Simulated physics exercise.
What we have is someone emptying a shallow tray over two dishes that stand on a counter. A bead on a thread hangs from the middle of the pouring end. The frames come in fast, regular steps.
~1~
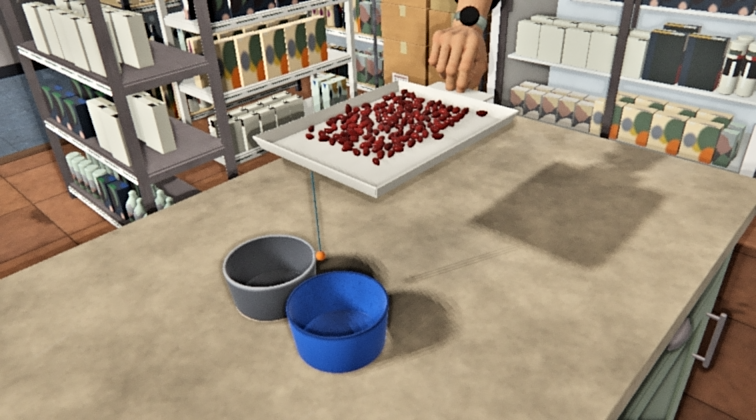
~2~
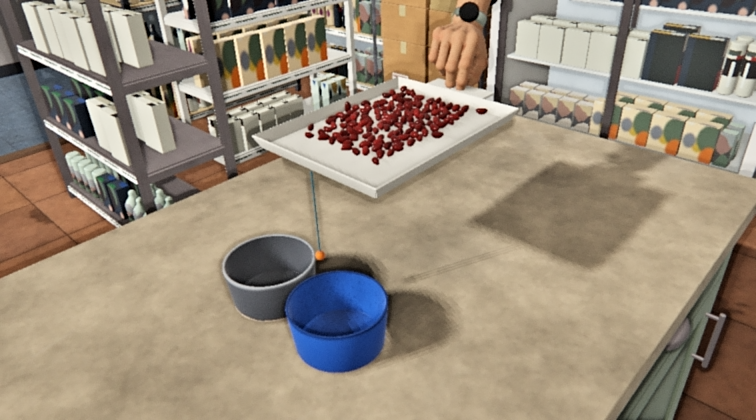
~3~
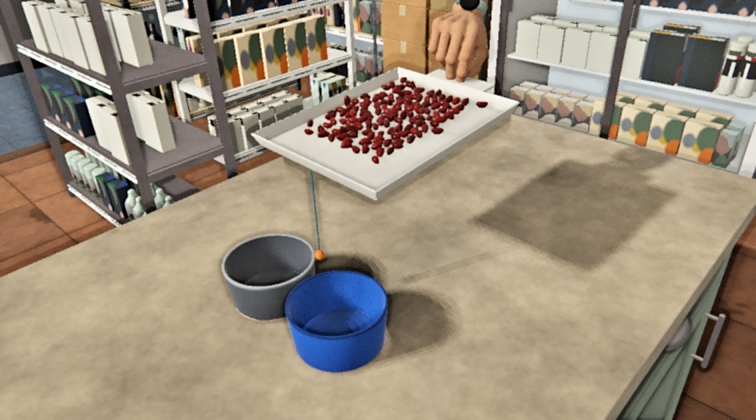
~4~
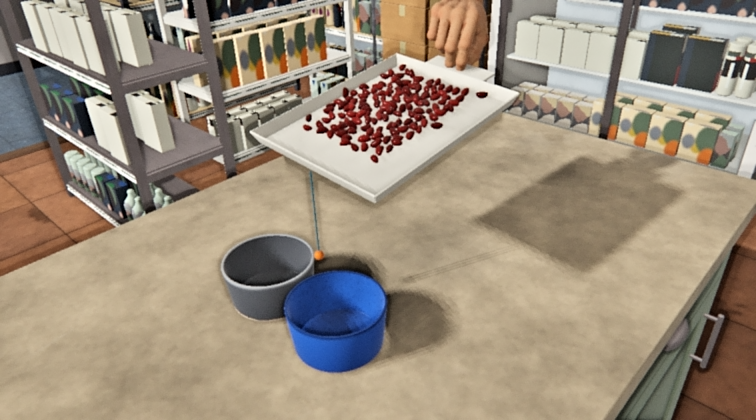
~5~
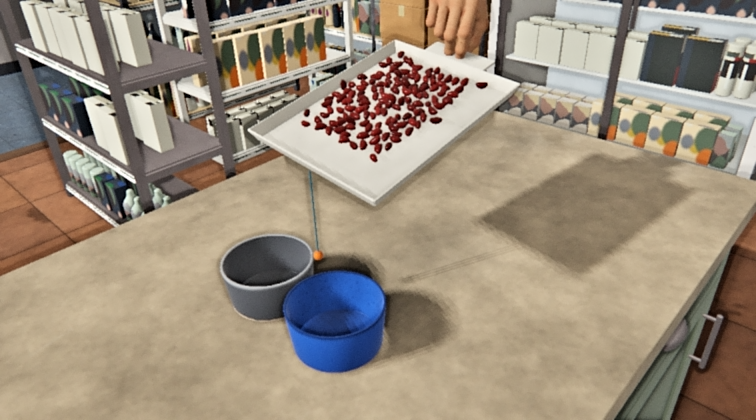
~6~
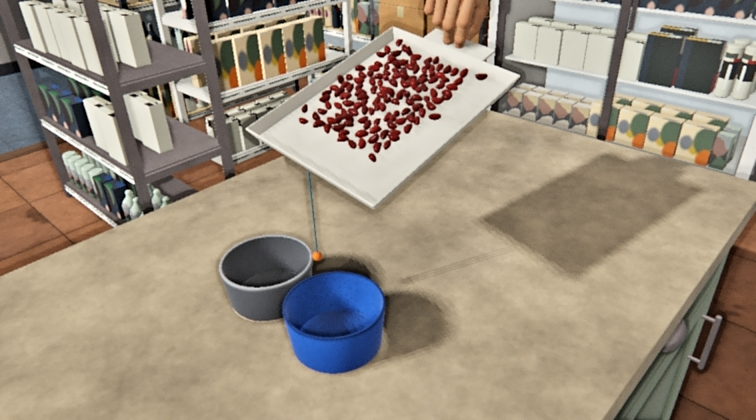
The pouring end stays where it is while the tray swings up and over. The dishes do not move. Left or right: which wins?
It favours the right dish.
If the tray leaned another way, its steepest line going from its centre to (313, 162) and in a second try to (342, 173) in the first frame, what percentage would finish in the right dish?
Roughly 20 per cent, and 60 per cent.
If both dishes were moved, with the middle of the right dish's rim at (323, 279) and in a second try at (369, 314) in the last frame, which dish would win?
In turn: The dish on the right; the right one.
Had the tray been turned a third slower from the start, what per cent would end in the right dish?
Roughly 70 in a hundred.
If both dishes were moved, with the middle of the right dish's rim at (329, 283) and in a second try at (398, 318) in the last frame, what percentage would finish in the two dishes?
About 40 and 80 per cent.
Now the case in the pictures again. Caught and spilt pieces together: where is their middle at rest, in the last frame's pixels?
Around (354, 346).
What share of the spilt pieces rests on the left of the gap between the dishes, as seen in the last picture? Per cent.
Near 0 %.
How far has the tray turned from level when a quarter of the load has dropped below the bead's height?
Near 65 degrees.
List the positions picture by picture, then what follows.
Corners of the pouring end (261, 136) and (376, 184), level; middle of the load (396, 120), kidney beans; left dish (235, 297); right dish (301, 345); bead on its thread (321, 256), in the first picture.
Corners of the pouring end (260, 135) and (375, 185), level; middle of the load (395, 118), in the second picture.
Corners of the pouring end (260, 133) and (375, 187), tipped barely, lowest at the right corner; middle of the load (395, 113), in the third picture.
Corners of the pouring end (258, 131) and (374, 191), tipped a little, lowest at the right corner; middle of the load (394, 105), in the fourth picture.
Corners of the pouring end (256, 129) and (374, 195), tipped a little, lowest at the right corner; middle of the load (393, 98), in the fifth picture.
Corners of the pouring end (254, 128) and (373, 199), tipped clearly, lowest at the right corner; middle of the load (391, 92); left dish (232, 297); right dish (298, 346), in the sixth picture.
Just after the last frame, tray tipped steeply; roughly two thirds on the tray; about a tenth in the right dish; just a few outside both; roughly a third in the air.
A moment on, tray tipped right over; just a few on the tray; roughly two thirds in the right dish; roughly a third outside both; about a tenth in the air.
Further on, tray tipped past a quarter turn; roughly two thirds in the right dish; roughly a third outside both.
When it is over, tray tipped past a quarter turn; roughly two thirds in the right dish; not one in the left dish; roughly a third outside both.
